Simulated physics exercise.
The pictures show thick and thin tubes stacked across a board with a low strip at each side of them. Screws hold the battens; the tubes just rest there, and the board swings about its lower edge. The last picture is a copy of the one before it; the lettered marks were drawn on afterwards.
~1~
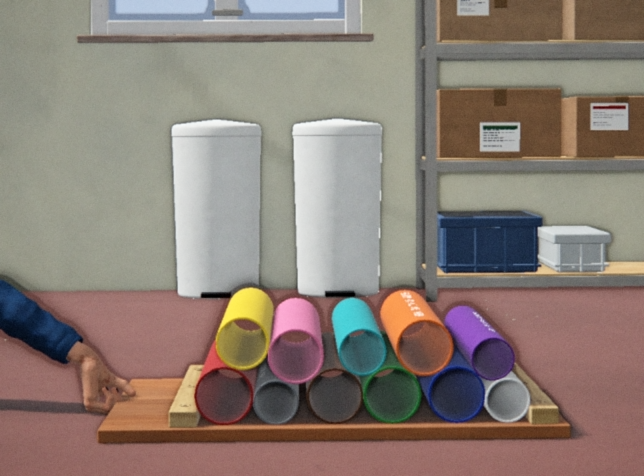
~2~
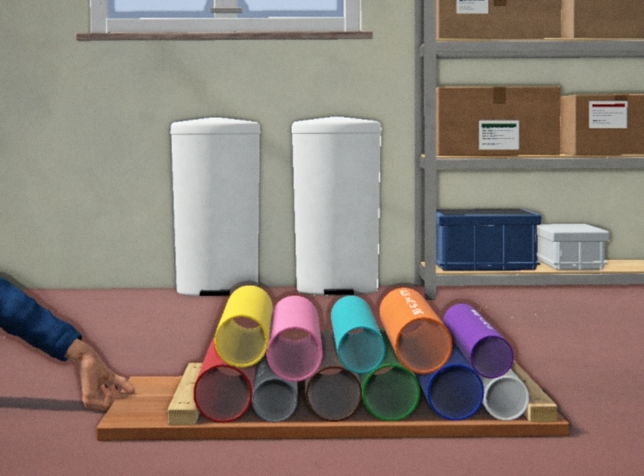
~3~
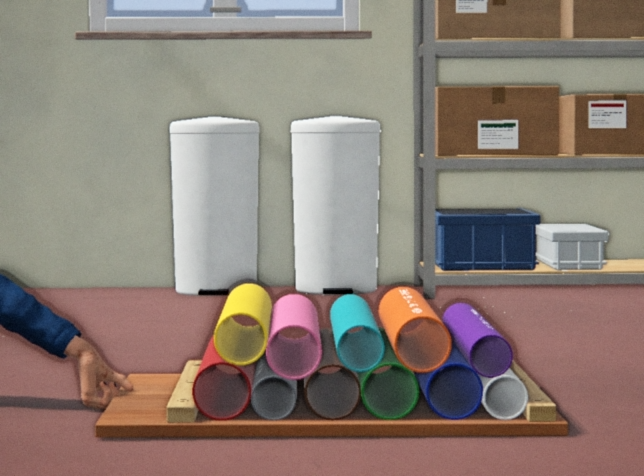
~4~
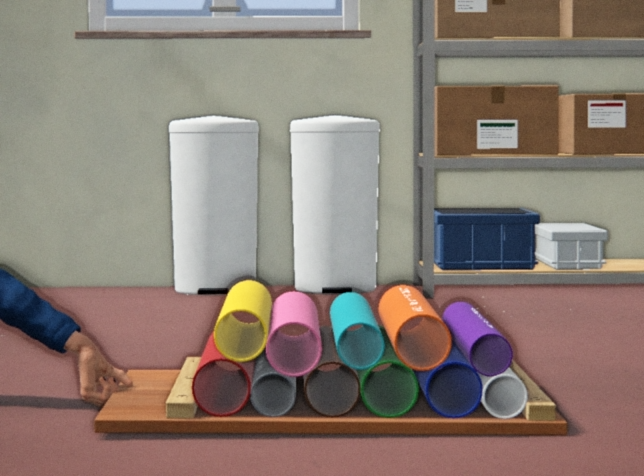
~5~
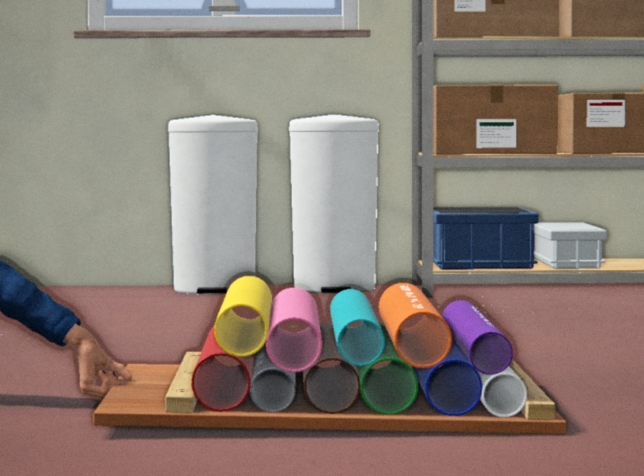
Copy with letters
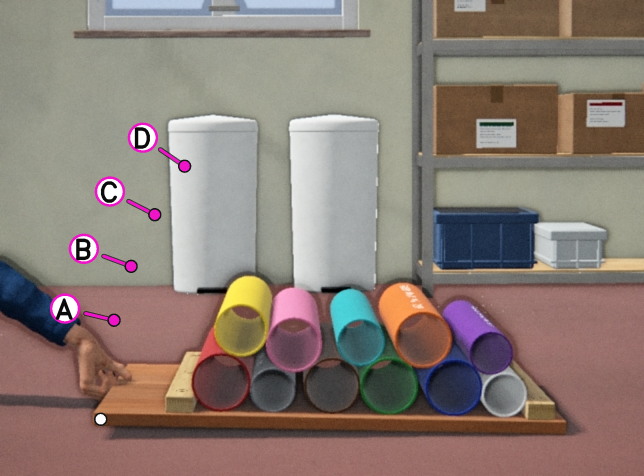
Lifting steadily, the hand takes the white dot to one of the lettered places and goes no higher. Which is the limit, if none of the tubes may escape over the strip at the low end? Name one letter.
At most to A.
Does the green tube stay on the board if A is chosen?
Yes.
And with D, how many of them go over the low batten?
With D, five.
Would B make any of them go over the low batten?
Yes, at B.
On the marked copy, A at (114, 320); B at (131, 266); C at (155, 215); D at (184, 166); the white dot at (101, 419).
Taking A. A third of the way, board at 12°.
Two thirds of the way, board at 14°.
When it is over, board at 14°, none over the low batten.
As for the rest, B four over the low batten (orange, purple, pink, turquoise); C five over the low batten; D five over the low batten.
